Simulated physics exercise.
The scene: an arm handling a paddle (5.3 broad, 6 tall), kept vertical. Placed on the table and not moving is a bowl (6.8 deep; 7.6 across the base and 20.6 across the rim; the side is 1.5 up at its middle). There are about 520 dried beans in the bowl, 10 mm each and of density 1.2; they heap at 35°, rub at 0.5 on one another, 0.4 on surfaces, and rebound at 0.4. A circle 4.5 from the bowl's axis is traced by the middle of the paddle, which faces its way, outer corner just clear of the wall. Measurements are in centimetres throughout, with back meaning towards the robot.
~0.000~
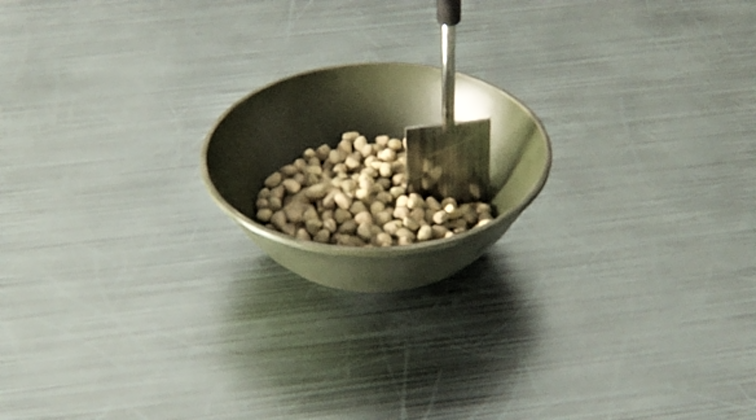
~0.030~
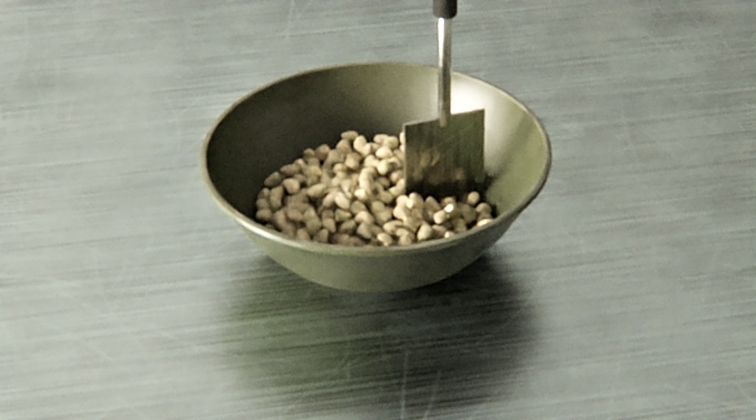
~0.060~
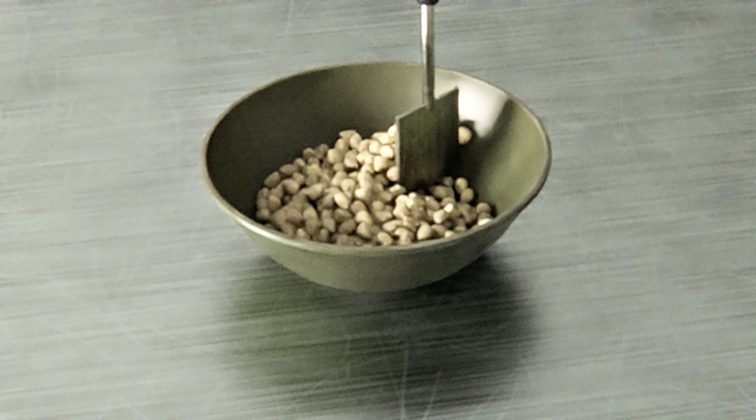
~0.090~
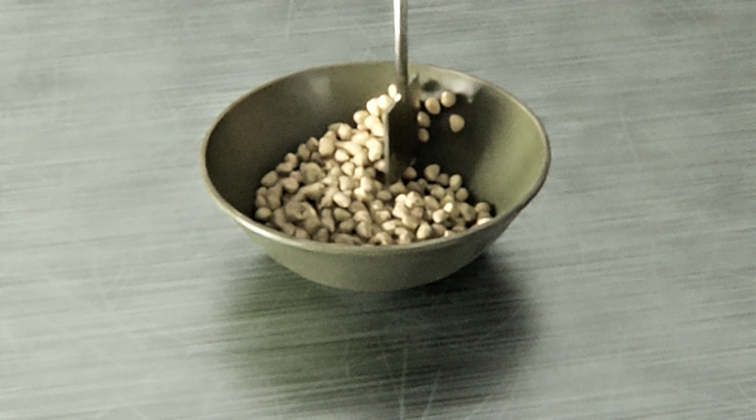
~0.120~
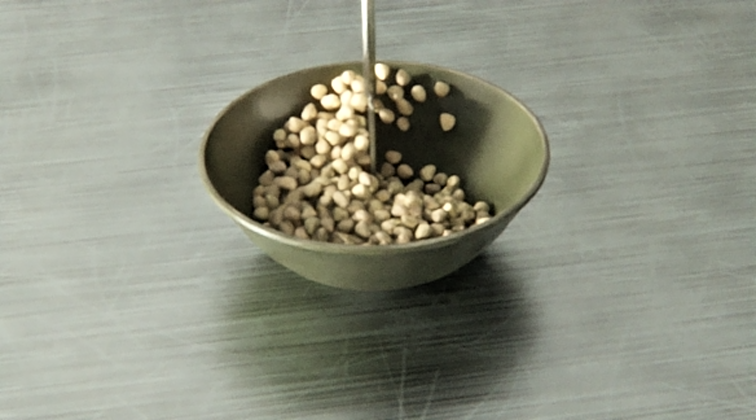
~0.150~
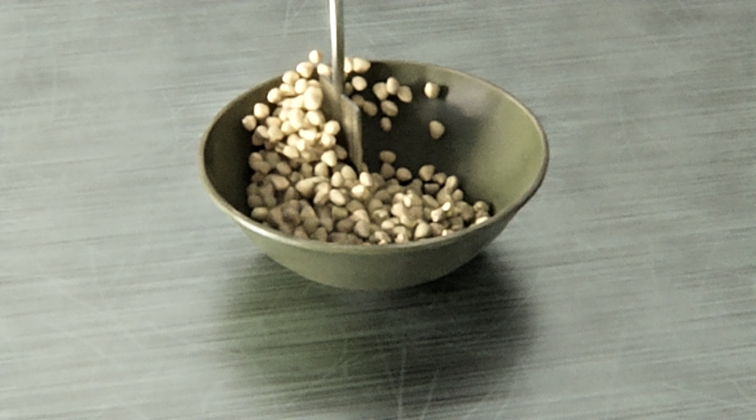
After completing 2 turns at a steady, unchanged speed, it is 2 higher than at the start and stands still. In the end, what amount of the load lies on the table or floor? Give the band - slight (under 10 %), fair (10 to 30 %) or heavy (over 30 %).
Band: Fair.
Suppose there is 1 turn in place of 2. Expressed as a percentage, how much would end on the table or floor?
Roughly 10 per cent would end up there.
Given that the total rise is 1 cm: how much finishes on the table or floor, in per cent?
Near 20 in a hundred.
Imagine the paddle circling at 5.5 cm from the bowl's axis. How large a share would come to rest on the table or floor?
That would come to roughly 5 percent.
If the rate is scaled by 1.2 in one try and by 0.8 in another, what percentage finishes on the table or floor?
Estimates in order: Near 20 % and near 5 %.
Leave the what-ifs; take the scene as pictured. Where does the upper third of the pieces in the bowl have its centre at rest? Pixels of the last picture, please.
Roughly at pixel (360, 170).
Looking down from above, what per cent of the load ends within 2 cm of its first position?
Something close to 30 percent, I'd say.
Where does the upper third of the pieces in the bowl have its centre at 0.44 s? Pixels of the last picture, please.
Look near (474, 172) for its middle.
By 0.44 s, 346° round, highest piece 10 above the table; 458 in the bowl, 42 on the table or floor, 19 in flight or on the tool.
By 0.73 s, 224° round, highest piece 7 above the table; 436 in the bowl, 83 on the table or floor.
By 1.07 s, 0° round, highest piece 6 above the table; 436 in the bowl, 83 on the table or floor.
By 1.77 s, 0° round, highest piece 6 above the table; 436 in the bowl, 83 on the table or floor.
Final count, 436 in the bowl, 83 on the table or floor. That is 16 % on the table or floor.
